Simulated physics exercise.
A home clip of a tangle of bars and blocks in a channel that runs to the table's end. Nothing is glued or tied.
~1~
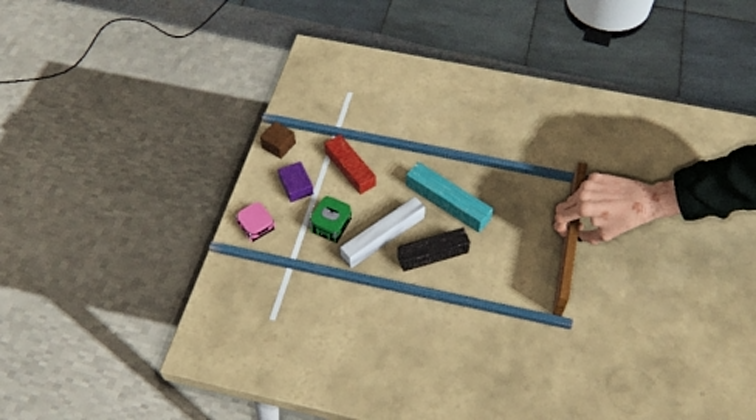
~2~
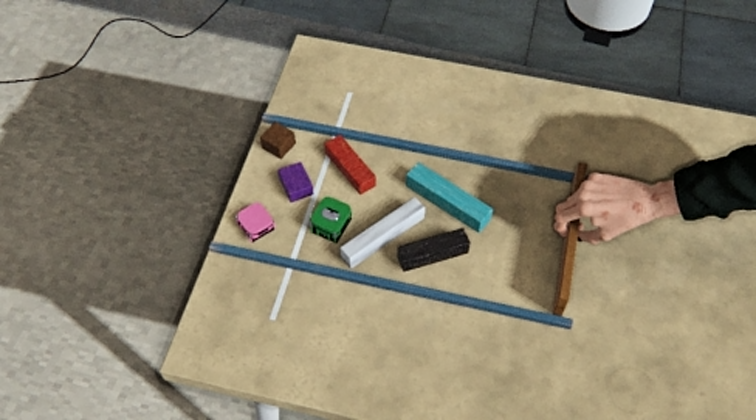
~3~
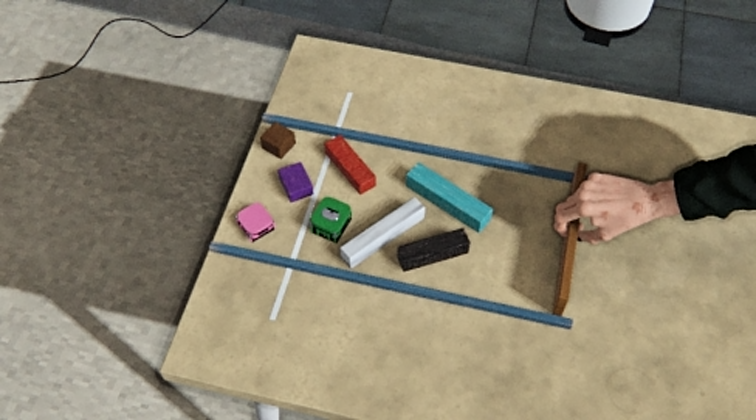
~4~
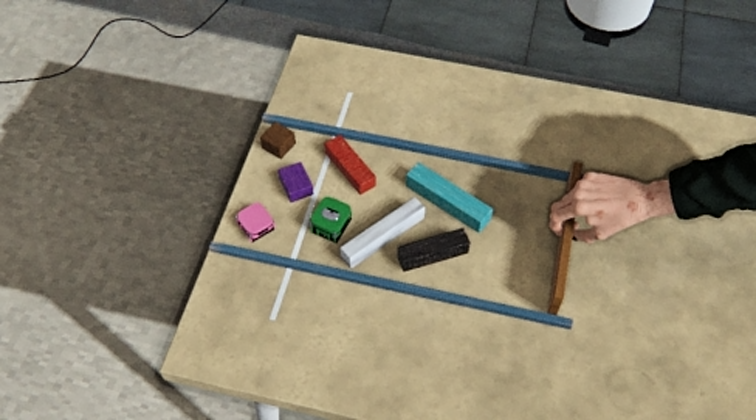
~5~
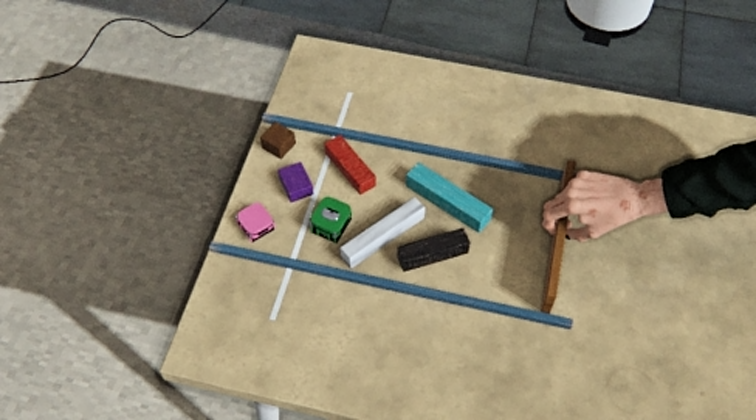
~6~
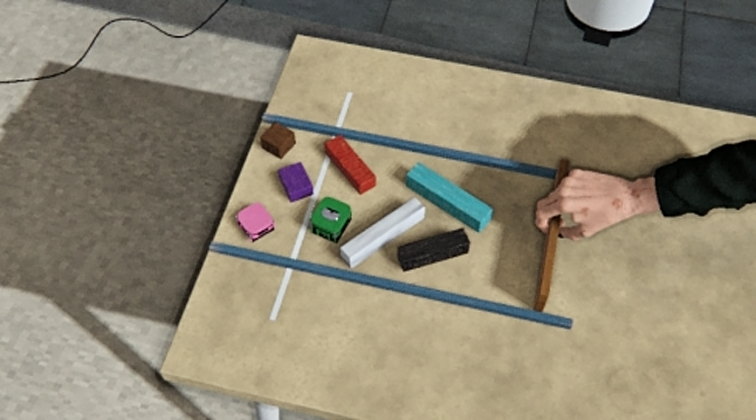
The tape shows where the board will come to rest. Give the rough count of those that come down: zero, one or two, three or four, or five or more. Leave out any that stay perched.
As it turns out, the number that fall off is one or two.
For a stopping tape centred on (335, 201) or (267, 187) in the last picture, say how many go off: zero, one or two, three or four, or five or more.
The falls would be not one; five or more.
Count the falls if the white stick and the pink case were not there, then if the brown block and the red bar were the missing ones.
First 0, then 0.
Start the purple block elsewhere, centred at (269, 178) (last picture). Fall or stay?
It is kept.
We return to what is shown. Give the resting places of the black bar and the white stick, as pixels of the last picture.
First (278, 223), then (267, 211).
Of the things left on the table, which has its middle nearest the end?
The purple block ends nearest.
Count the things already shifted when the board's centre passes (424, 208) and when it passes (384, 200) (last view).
3 and 5.
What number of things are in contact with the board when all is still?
2 of them.
Soon after, none off yet; brown block at rest near (278, 140); pink case at rest near (256, 222); purple block at rest near (296, 182).
In the end, the number that fall off is one or two; gone, brown block.
